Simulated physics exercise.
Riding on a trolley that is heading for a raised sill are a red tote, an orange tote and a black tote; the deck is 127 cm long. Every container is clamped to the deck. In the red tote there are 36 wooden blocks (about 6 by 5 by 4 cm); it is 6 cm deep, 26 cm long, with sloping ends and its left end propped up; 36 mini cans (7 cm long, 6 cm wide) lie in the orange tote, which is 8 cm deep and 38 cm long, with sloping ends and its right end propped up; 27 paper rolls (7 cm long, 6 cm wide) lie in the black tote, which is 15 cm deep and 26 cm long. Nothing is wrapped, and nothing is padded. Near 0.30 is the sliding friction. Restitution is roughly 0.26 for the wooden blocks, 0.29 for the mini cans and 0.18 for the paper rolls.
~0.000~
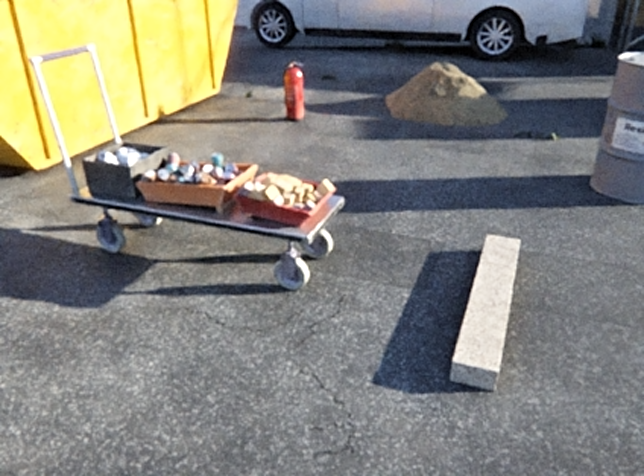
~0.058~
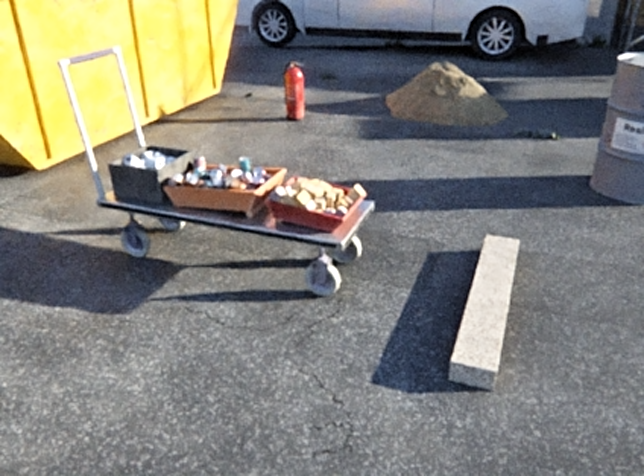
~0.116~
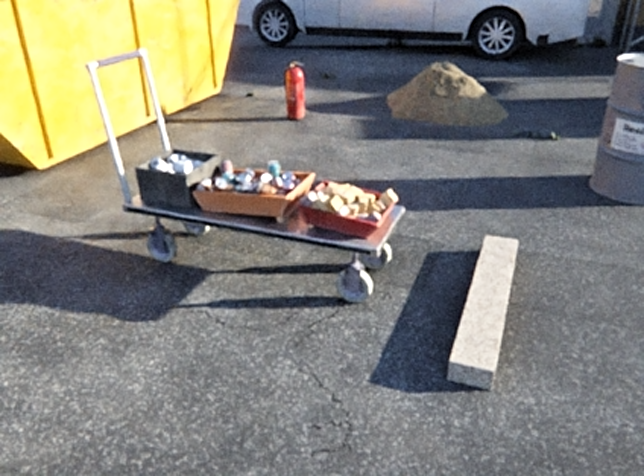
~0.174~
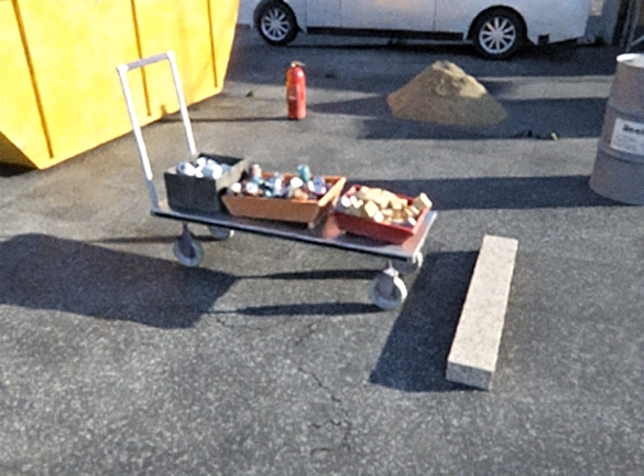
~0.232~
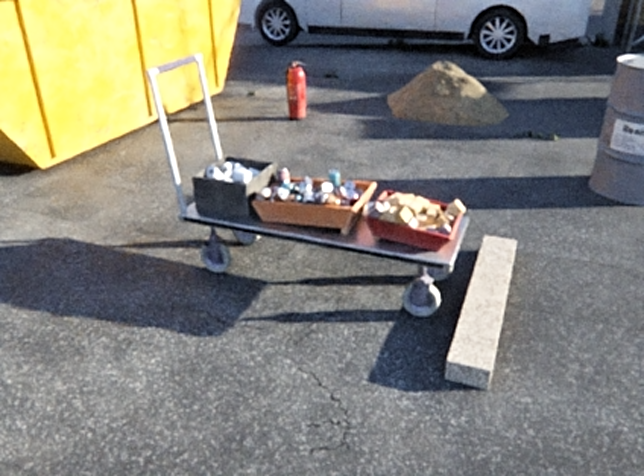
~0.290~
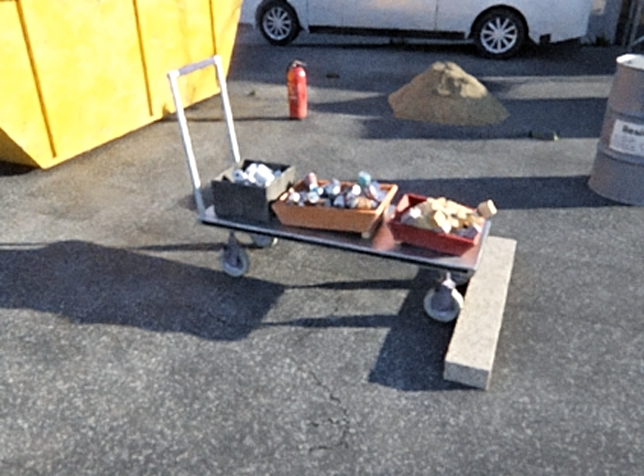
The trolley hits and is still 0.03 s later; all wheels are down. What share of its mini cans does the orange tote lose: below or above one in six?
My guess is the spilled share will top a sixth.
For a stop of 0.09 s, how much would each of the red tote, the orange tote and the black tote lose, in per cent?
In that case red tote 50, orange tote 20 and black tote 0 per cent.
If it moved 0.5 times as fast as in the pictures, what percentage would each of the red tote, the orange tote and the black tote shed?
Red tote 10, orange tote 0, black tote 0 per cent.
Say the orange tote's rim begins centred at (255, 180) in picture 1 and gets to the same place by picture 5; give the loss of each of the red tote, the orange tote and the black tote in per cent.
Under that change it'd be red tote at 10, orange tote at 10 and black tote at 0 percent.
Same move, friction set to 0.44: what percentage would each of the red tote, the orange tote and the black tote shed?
You'd see red tote shed 50 percent, orange tote shed 30 percent, and black tote shed 10 percent.
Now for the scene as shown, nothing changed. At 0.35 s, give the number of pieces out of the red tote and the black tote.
Estimate at that time - red tote 3, black tote 0, give or take.
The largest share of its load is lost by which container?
Red tote.
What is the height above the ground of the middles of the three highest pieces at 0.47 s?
Close to 68 cm, on average.
After 0.35 s, the red tote is down by 3 of 36, the orange tote has all 36 and the black tote has all 27.
After 0.47 s, the red tote is down by 13 of 36, the orange tote is down by 6 of 36 and the black tote is down by 1 of 27.
After 0.70 s, the red tote is down by 18 of 36, the orange tote is down by 11 of 36 and the black tote is down by 1 of 27.
Final count (at 1.21 s), the red tote is down by 18 of 36, the orange tote is down by 11 of 36 and the black tote is down by 1 of 27. Asked share, 11 of 36, 31 per cent.
